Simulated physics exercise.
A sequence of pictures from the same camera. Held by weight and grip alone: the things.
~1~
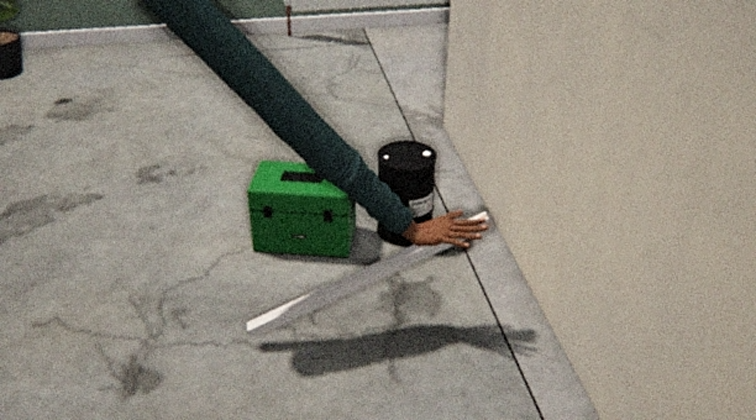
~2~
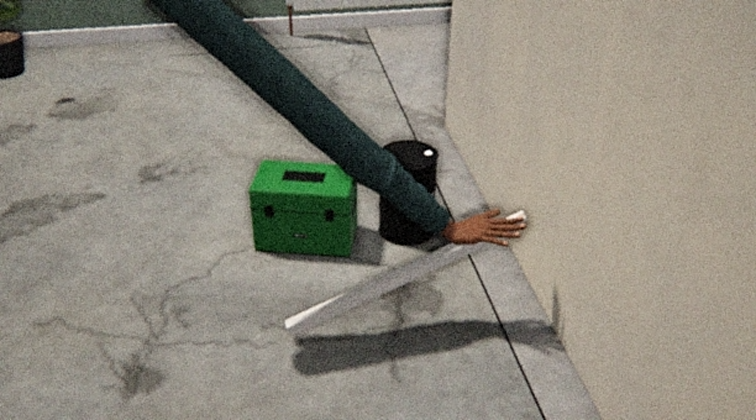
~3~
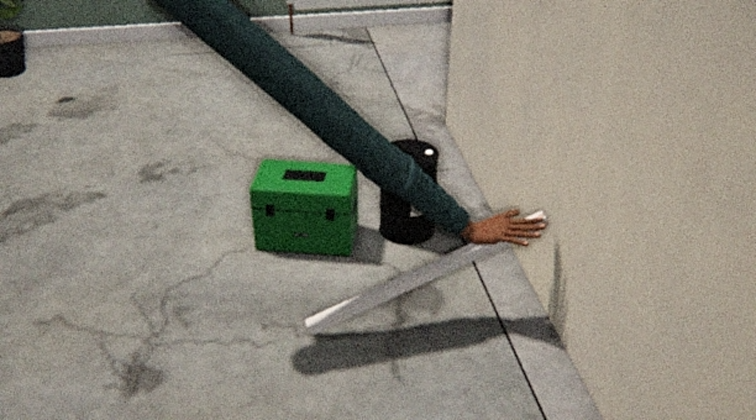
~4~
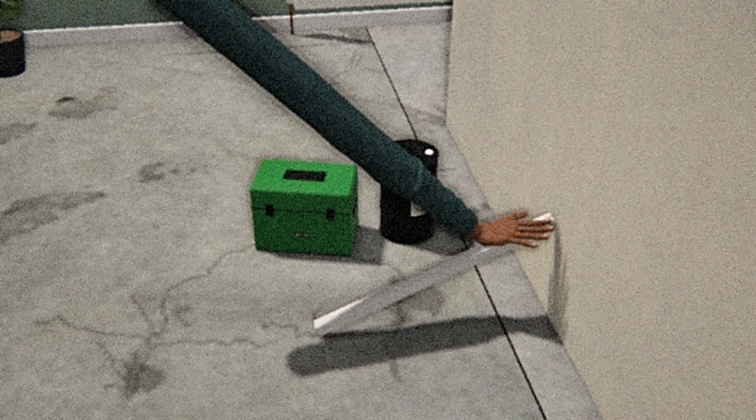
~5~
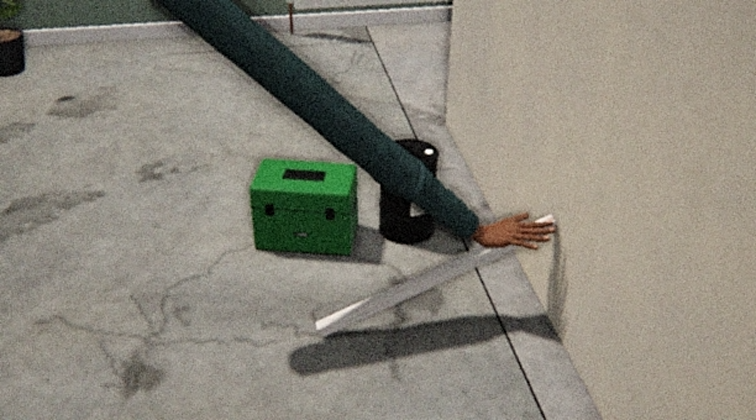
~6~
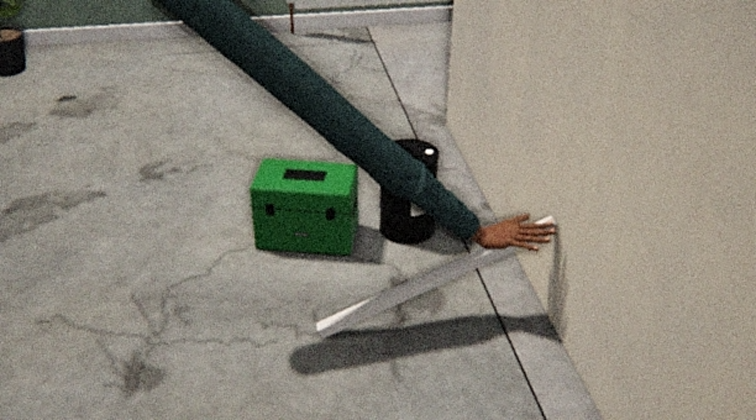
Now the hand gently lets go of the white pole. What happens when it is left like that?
It comes down.
Then, 0.30 s past the last view, white pole sunk by 14° near (426, 302).
Then, 0.40 s past the last view, white pole sunk by 24° near (422, 318).
Finally, moved from the start, white pole; the other 2 still in place. Final places as the last picture's camera would see them, white pole near (422, 319). The pole slips out.
